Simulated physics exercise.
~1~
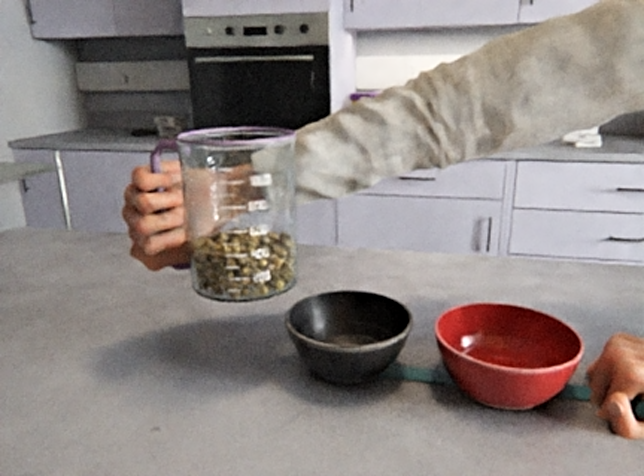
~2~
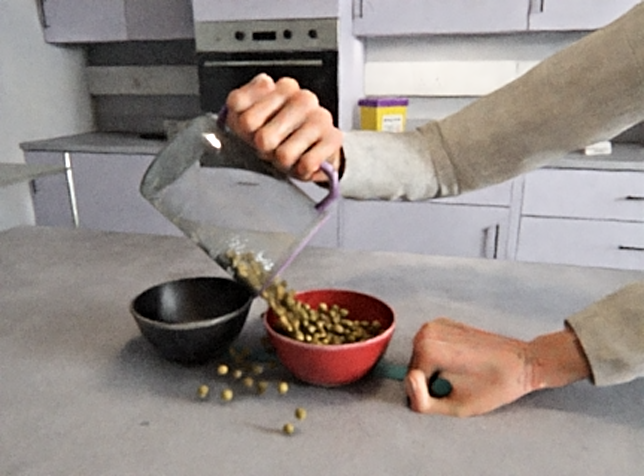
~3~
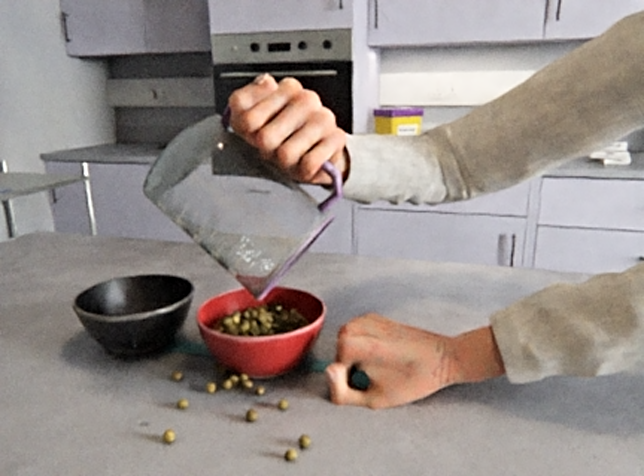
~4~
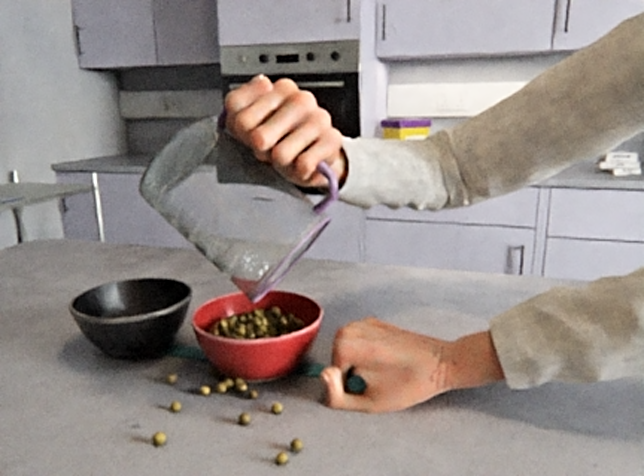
On a gray kitchen counter, someone tipped a clear jug of small greenish-brown pieces over two joined bowls while the other hand drew them left, and nearly everything landed in the red bowl, with a few scattered on the counter and the black bowl empty.
